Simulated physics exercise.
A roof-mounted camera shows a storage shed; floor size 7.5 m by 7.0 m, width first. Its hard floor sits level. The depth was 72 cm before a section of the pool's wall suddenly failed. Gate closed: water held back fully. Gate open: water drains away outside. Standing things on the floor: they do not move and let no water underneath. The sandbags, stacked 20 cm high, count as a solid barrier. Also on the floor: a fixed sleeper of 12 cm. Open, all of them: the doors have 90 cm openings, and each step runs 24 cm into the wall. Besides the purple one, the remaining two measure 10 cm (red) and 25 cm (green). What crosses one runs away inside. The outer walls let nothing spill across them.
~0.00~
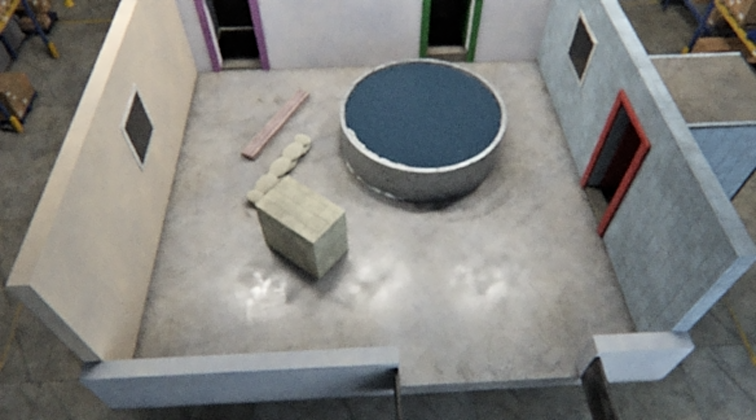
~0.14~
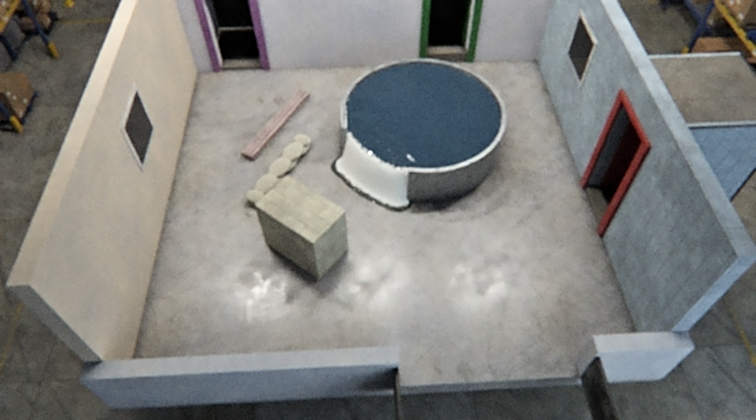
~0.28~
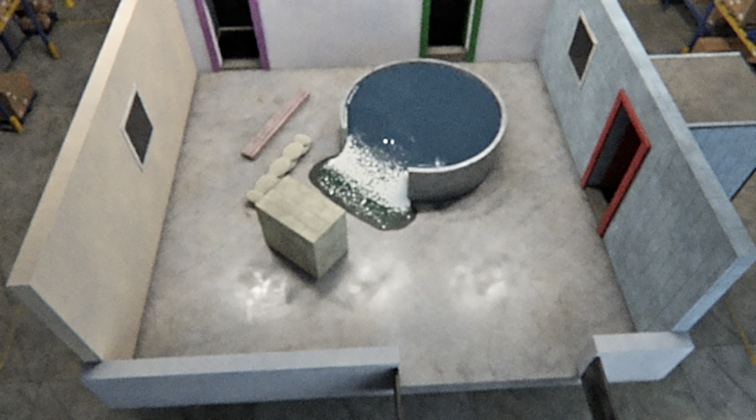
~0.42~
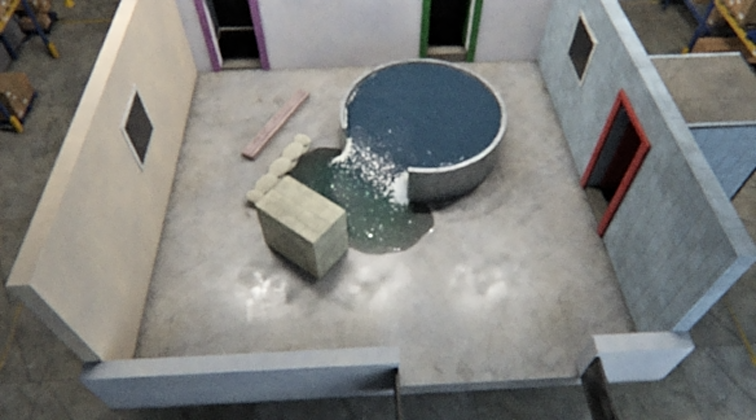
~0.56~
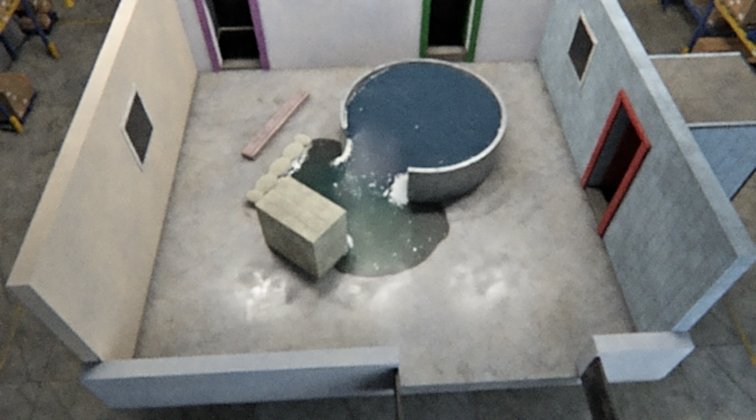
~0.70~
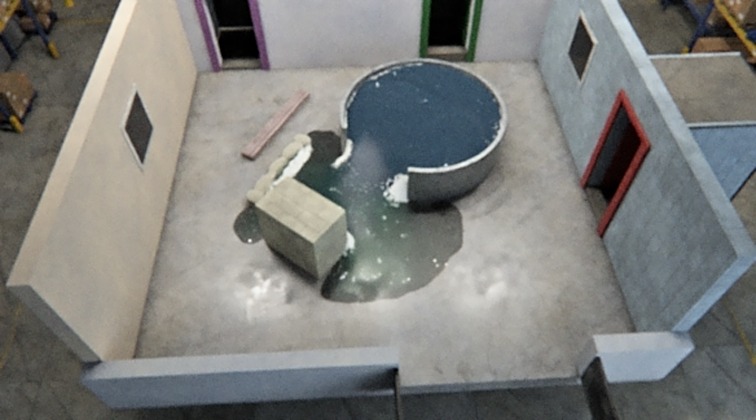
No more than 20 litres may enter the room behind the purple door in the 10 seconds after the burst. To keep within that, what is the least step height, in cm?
Some 7.5 cm.
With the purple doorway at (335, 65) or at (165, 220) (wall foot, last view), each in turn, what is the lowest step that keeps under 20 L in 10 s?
You'd want roughly 9.5 cm there first, then roughly 15 cm.
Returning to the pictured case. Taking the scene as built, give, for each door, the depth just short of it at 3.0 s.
Depths in cm: Purple 0, red 0, green 0.
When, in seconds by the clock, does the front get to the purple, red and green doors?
Times: Purple = 4.0 s, red = 5.5 s, green = 5.0 s.
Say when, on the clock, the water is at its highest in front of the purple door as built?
Peak time: Around 8.5 s.
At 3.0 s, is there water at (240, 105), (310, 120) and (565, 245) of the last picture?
Spot one bone dry, spot two awash, spot three bone dry.
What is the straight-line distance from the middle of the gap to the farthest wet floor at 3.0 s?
Near 5.0 m, more or less.
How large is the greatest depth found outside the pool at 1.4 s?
55 cm.
After 1.4 s water covers 25 % of the floor, deepest (55 cm) near (320, 223); it has not reached the purple door.
After 3.0 s water covers 55 % of the floor, deepest (40 cm) near (281, 185); it has not reached the purple door.
After 10.0 s water covers 95 % of the floor, deepest (14 cm) near (603, 359); 10 cm at the purple door, 10 litres in over its 9 cm step.
At the purple door as built, the water arrived by 4.0 s and peaked near 14 cm at 8.6 s.
Run again over the same 10 s with other heights there, 30 litres in over 6.5 cm, 13 litres over 8.5 cm. The limit of 20 litres is kept from about 7.5 cm up.
